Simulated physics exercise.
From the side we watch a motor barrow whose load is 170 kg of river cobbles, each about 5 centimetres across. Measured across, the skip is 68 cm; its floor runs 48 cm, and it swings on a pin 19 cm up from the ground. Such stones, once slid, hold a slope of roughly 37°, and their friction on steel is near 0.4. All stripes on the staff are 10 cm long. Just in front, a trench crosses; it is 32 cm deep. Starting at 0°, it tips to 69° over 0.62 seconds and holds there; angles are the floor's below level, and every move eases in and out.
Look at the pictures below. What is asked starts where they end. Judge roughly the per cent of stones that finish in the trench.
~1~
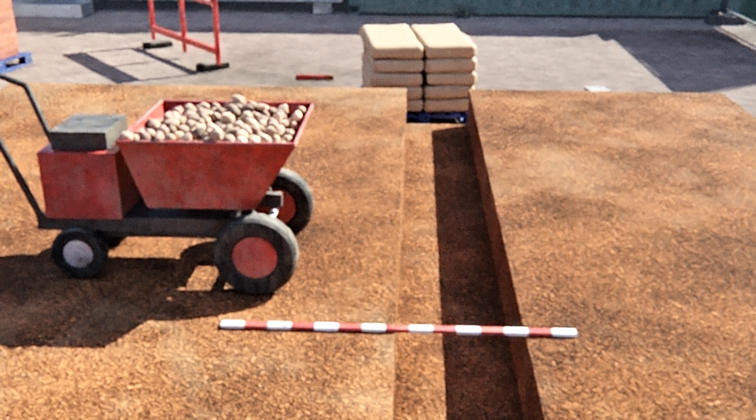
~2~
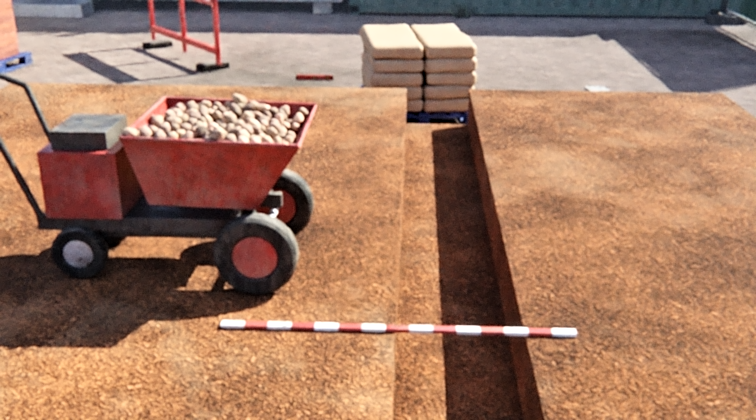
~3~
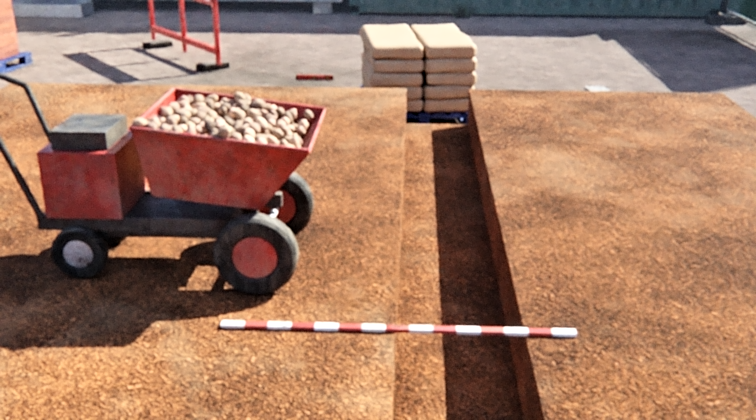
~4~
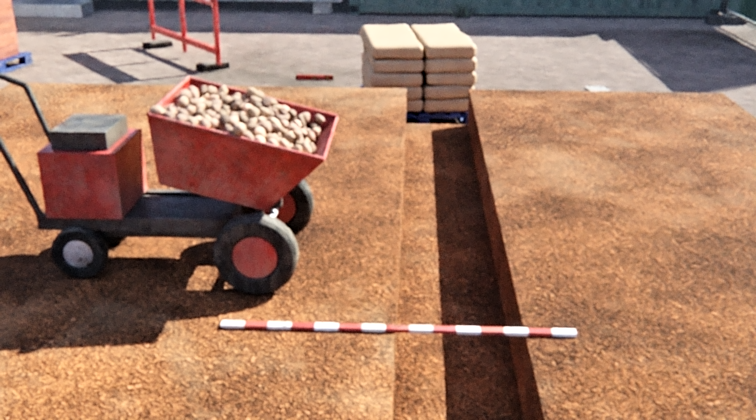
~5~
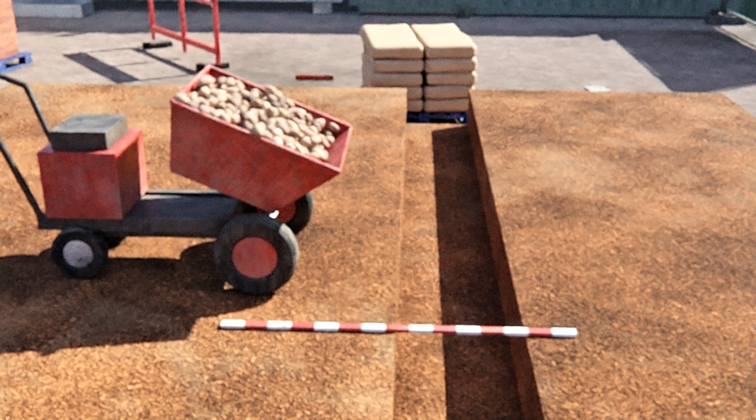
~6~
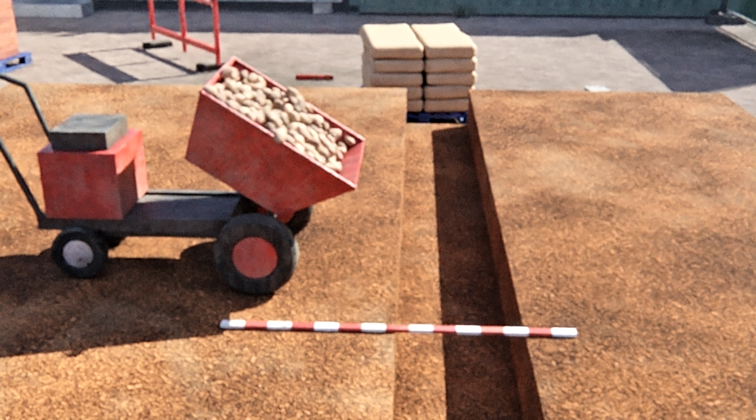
An estimated 92 per cent finish in the trench.
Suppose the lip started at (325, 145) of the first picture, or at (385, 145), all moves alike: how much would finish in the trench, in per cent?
First spot about 90, second spot about 55 per cent.
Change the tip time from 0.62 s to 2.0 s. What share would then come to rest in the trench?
My guess is near 90 percent.
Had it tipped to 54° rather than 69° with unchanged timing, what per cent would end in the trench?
I'd expect around 40 in a hundred.
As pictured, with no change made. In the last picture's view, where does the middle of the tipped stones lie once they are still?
Roughly (450, 311), I'd say.
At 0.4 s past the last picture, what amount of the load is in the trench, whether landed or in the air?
About 30%.
Then, 0.2 s after the last picture the floor is at 58°, 100 % in the skip; the foremost stones are at (375, 199).
Then, 0.4 s after the last picture the floor is at 69°, 71 % in the skip, 2 % short of the trench, 28 % in the trench; the foremost stones are at (467, 306).
Then, 0.8 s after the last picture the floor is at 69°, 34 % in the skip, 1 % short of the trench, 65 % in the trench; the foremost stones are at (501, 304).
Then, 2.7 s after the last picture the floor is at 69°, 7 % in the skip, 1 % short of the trench, 92 % in the trench; the foremost stones are at (500, 301).
